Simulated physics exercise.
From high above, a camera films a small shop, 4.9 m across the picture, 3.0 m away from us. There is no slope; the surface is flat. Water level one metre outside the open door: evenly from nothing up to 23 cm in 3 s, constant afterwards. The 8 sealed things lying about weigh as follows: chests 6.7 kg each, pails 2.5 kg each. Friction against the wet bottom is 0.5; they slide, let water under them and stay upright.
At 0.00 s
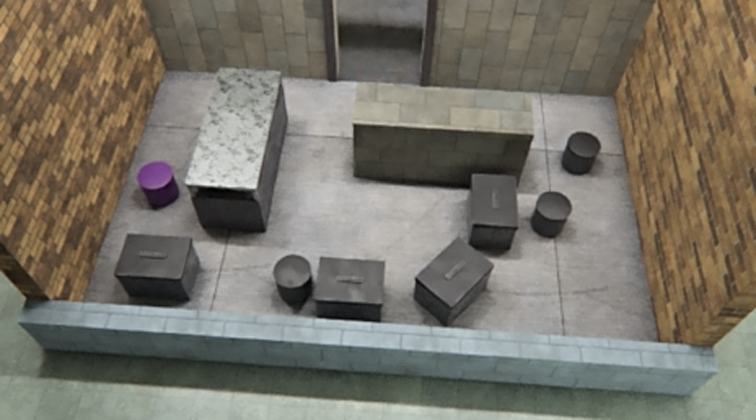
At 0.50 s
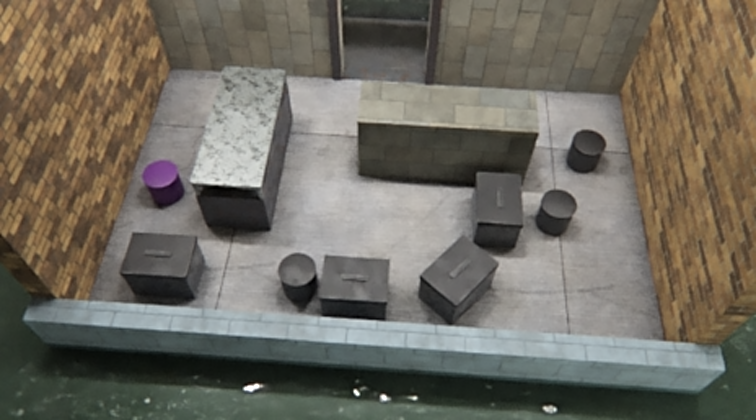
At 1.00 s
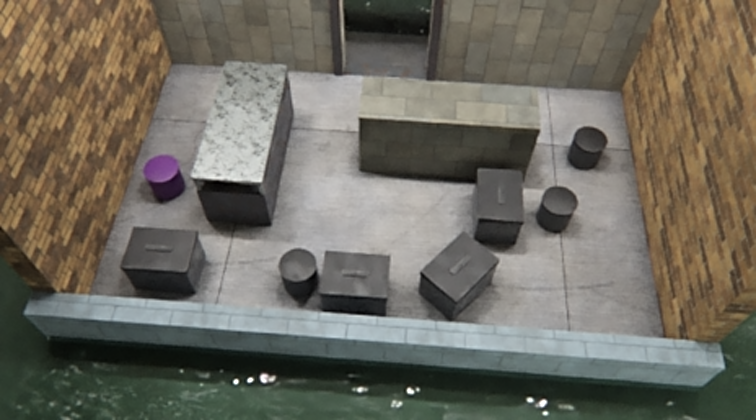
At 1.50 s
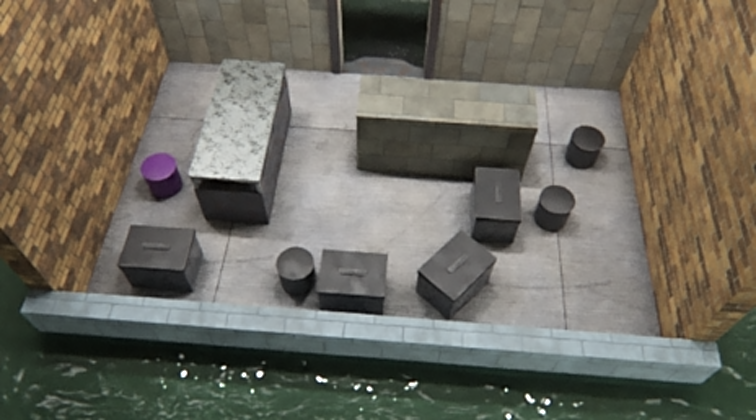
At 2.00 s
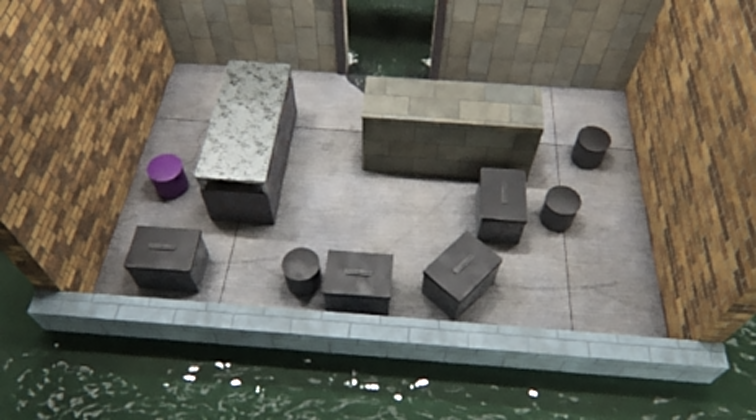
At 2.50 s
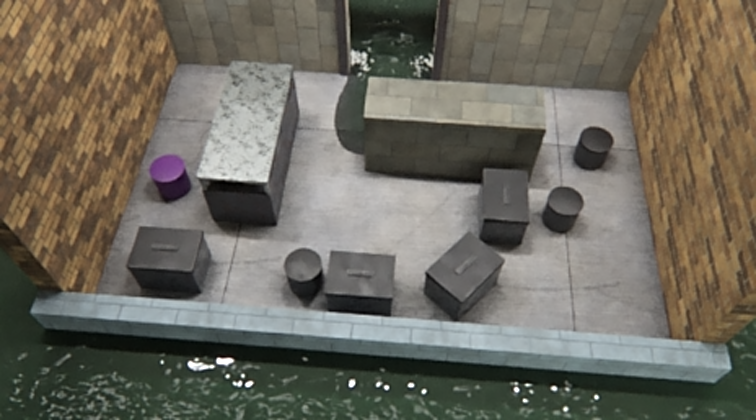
Dark green water rose outside the small shop, then slipped in through the open doorway at the back and spread beside the stone counter, while the purple pail, chests and other pails stayed put.
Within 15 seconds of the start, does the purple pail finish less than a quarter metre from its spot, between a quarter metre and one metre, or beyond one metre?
Between a quarter and one metre.
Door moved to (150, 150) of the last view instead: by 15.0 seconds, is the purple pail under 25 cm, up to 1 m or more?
I'd expect the purple pail to get swept far off.
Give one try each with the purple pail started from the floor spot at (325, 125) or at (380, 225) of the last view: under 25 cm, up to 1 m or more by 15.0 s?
From the first spot it would go a long distance, and from the second it would drift a bit.
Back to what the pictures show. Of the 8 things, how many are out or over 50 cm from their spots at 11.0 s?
The number I get is 6.
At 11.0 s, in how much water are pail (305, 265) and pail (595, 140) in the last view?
I'd estimate 7 cm for the first and 9 cm for the second.
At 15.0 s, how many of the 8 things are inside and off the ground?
The number is 8.
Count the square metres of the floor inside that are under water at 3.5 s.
Near 3.0 m2 in all.
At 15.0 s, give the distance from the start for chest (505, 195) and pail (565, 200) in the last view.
They sit 10 cm and 50 cm away, in the order given.
After 3.5 s the purple pail is near (167, 168), 0.0 m from its start, aground; 0 afloat.
After 6.8 s the purple pail is near (167, 168), 0.0 m from its start, aground; 2 afloat.
After 11.0 s the purple pail is near (198, 157), 0.3 m from its start, afloat; 8 afloat.
After 15.0 s the purple pail is near (152, 213), 0.5 m from its start, afloat; 8 afloat.
